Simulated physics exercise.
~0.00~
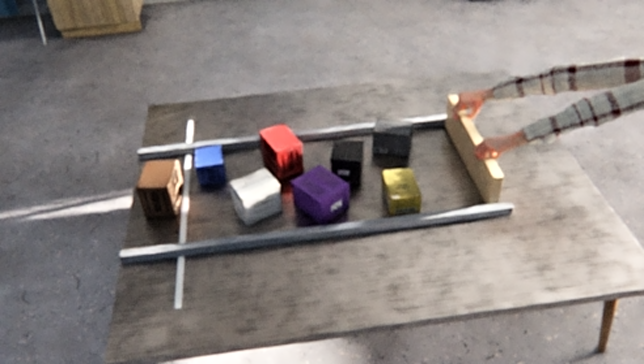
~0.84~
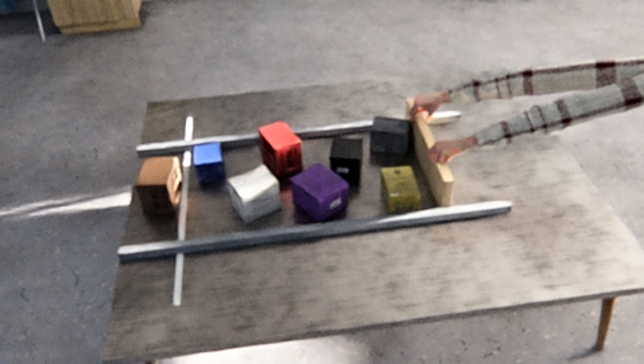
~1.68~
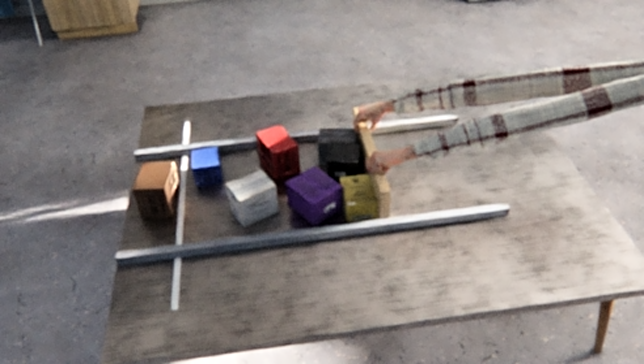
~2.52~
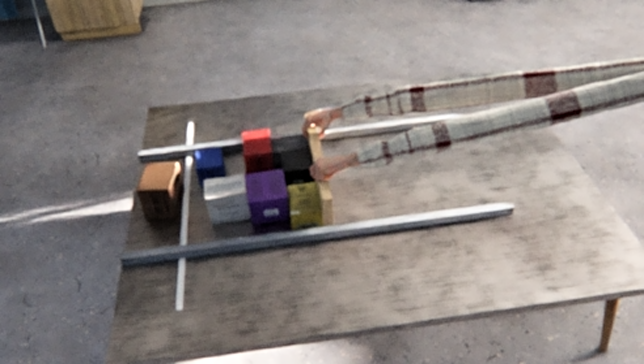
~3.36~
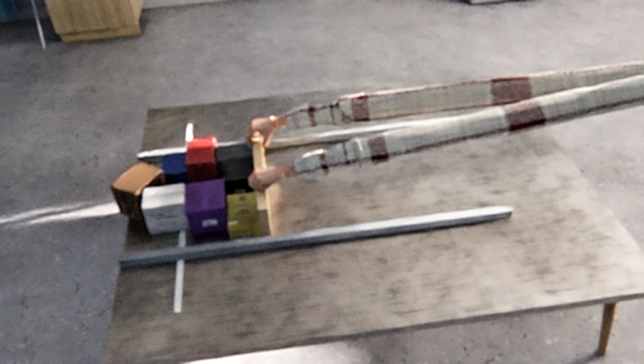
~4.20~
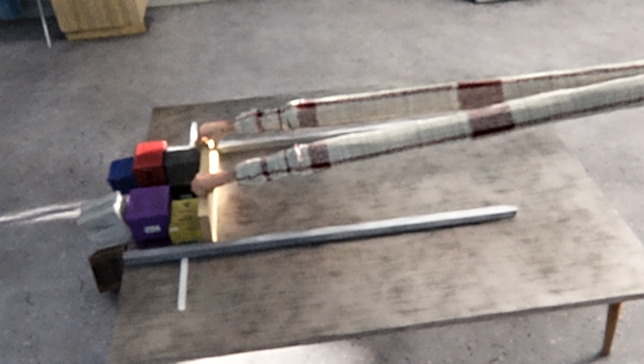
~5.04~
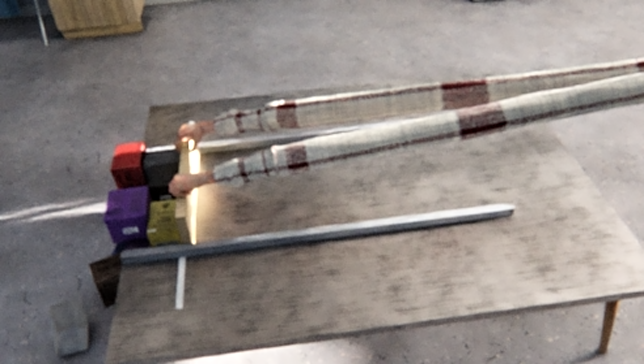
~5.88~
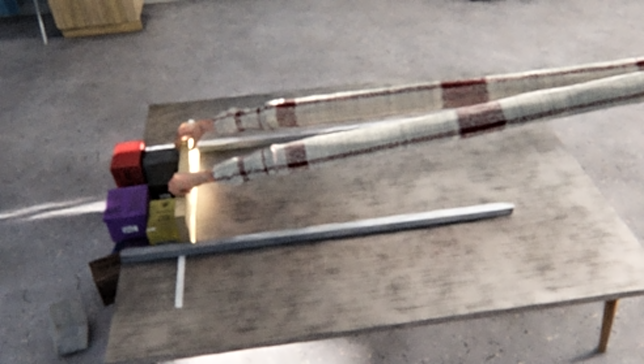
In this clip, two hands push a wooden plank leftward along a low table, gathering colored boxes between two rails and shoving them toward the edge. The white, blue and brown ones go over, while the red, purple, yellow and dark ones remain by the stopped plank.
